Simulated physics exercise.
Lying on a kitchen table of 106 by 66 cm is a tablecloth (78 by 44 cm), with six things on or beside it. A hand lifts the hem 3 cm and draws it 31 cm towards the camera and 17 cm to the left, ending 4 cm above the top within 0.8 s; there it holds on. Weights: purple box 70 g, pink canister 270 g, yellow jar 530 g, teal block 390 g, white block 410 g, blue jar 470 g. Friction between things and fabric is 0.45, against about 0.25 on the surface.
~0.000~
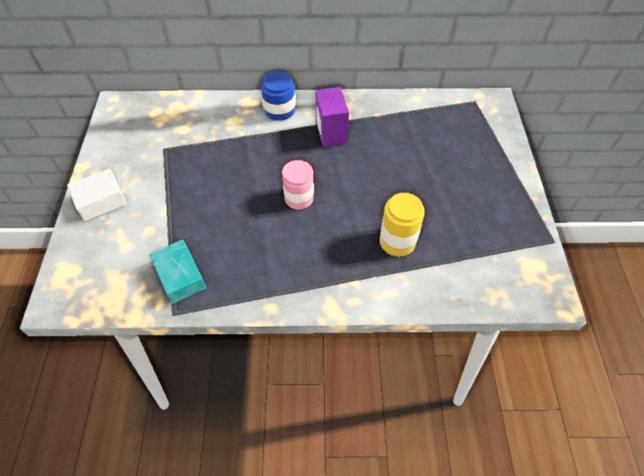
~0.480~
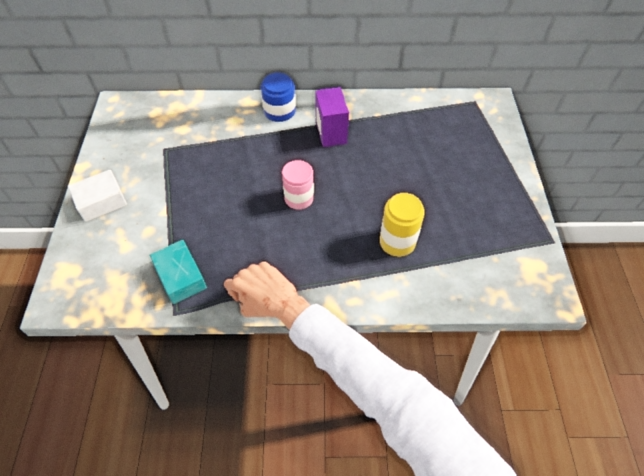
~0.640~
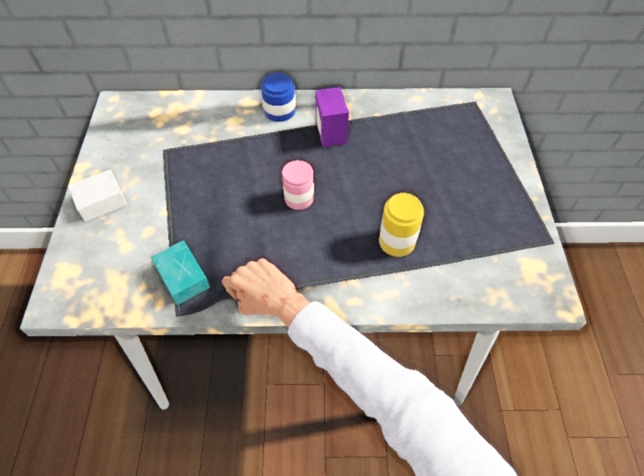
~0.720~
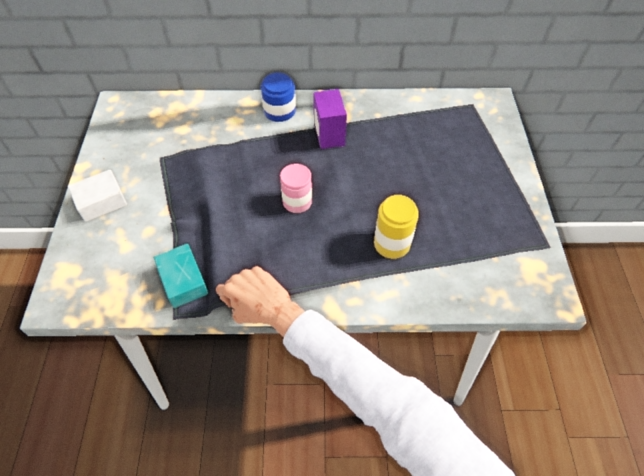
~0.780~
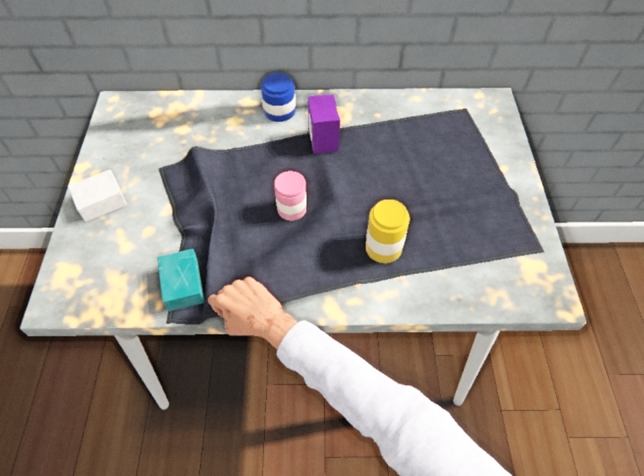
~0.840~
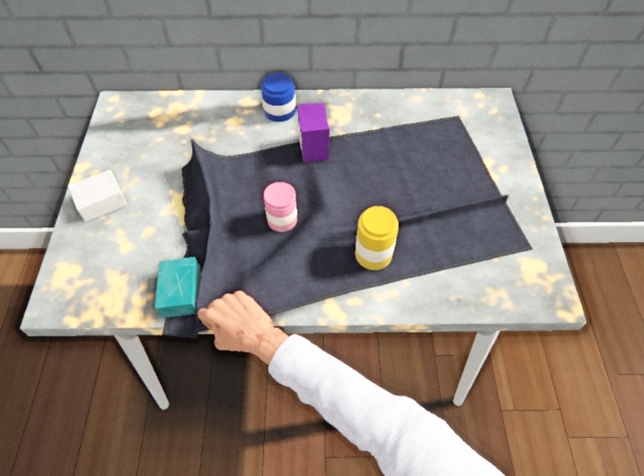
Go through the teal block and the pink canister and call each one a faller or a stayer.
Teal block: Faller. Pink canister: Faller.
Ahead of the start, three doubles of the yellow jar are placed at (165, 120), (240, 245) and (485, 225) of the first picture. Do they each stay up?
So it goes: The first one is still up there, the next ends up off, the last ends up off.
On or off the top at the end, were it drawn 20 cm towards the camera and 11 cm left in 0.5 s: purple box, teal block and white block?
Outcome: Purple box is still there; teal block leaves the top; white block is still there.
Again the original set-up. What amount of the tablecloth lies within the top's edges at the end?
Near 0 in a hundred.
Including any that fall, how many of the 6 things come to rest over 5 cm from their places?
The number is 4.
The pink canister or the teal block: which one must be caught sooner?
Teal.
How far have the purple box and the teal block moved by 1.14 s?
Purple box: 30 cm; teal block: 15 cm.
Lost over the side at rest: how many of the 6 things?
The count is 4.
By 1.0 s, 90 % of the tablecloth is still over the top; pink canister 18 cm off its start, teal block 9 cm off its start, purple box 18 cm off its start.
By 1.1 s, 80 % of the tablecloth is still over the top; pink canister 28 cm off its start, teal block on its side, 14 cm off its start, purple box 29 cm off its start.
By 1.3 s, 65 % of the tablecloth is still over the top; pink canister 37 cm off its start at (164, 299), teal block over the edge, purple box 37 cm off its start at (199, 193).
By 1.4 s, 50 % of the tablecloth is still over the top; pink canister 44 cm off its start, teal block over the edge, yellow jar over the edge.
By 3.0 s, 0 % of the tablecloth is still over the top; pink canister over the edge, teal block over the edge, purple box over the edge, yellow jar over the edge.
